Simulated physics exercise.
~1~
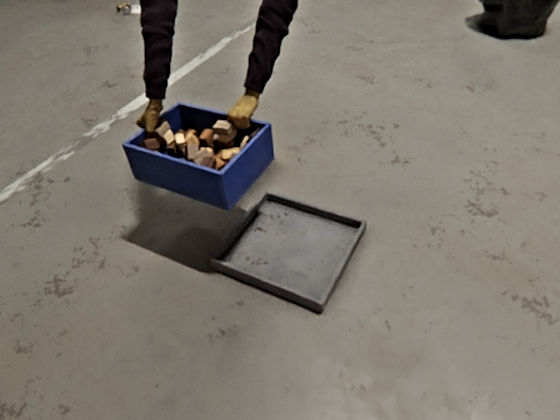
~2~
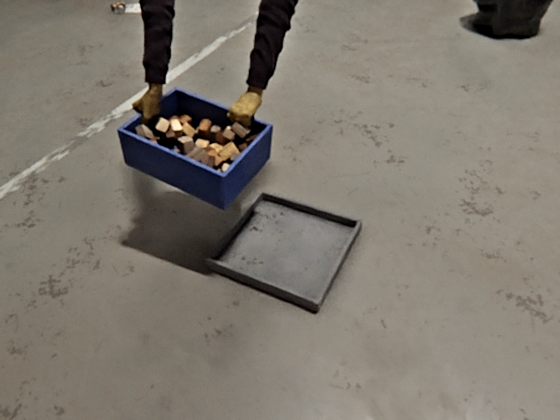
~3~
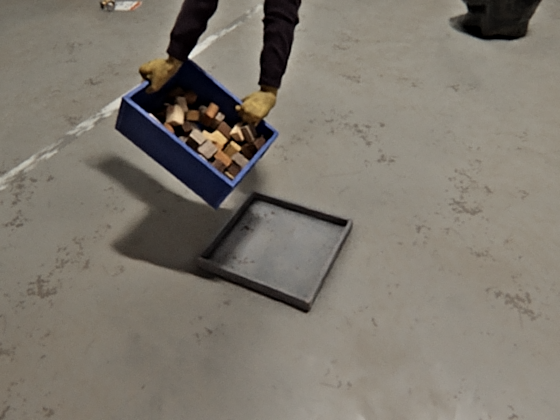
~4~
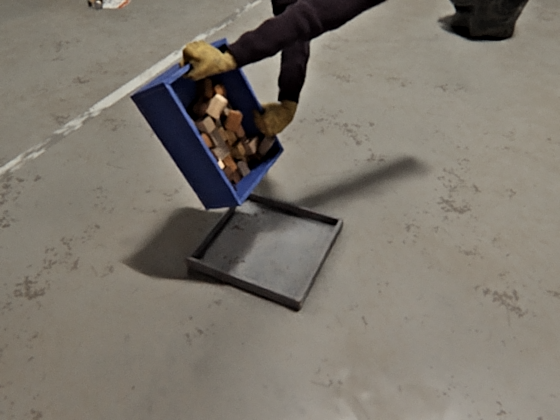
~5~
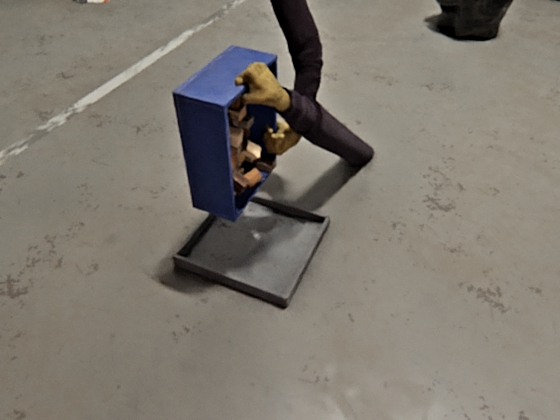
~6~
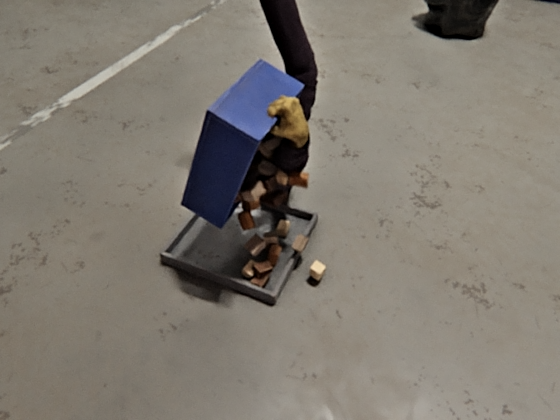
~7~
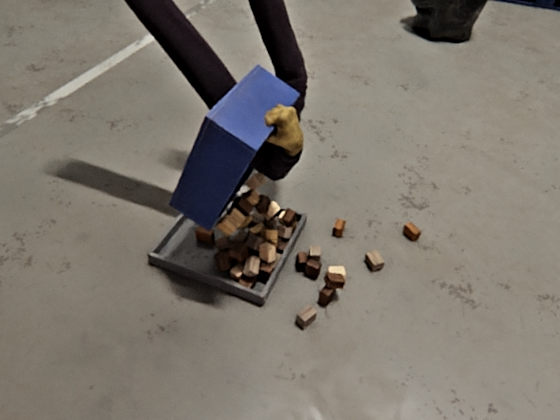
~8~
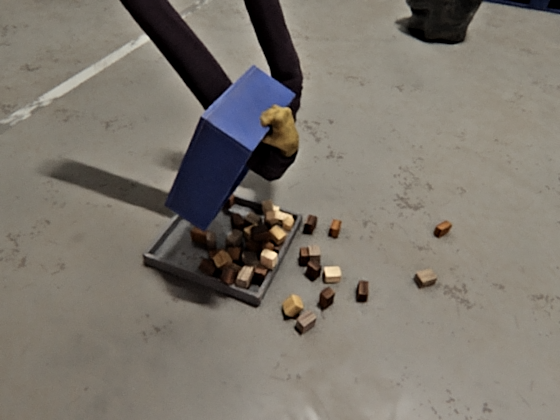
The video shows gloved hands lifting a blue box of small wooden blocks above a shallow grey tray on a concrete floor, then tipping it steeply. The blocks tumble out, most piling up in the tray while several scatter across the floor to the right.
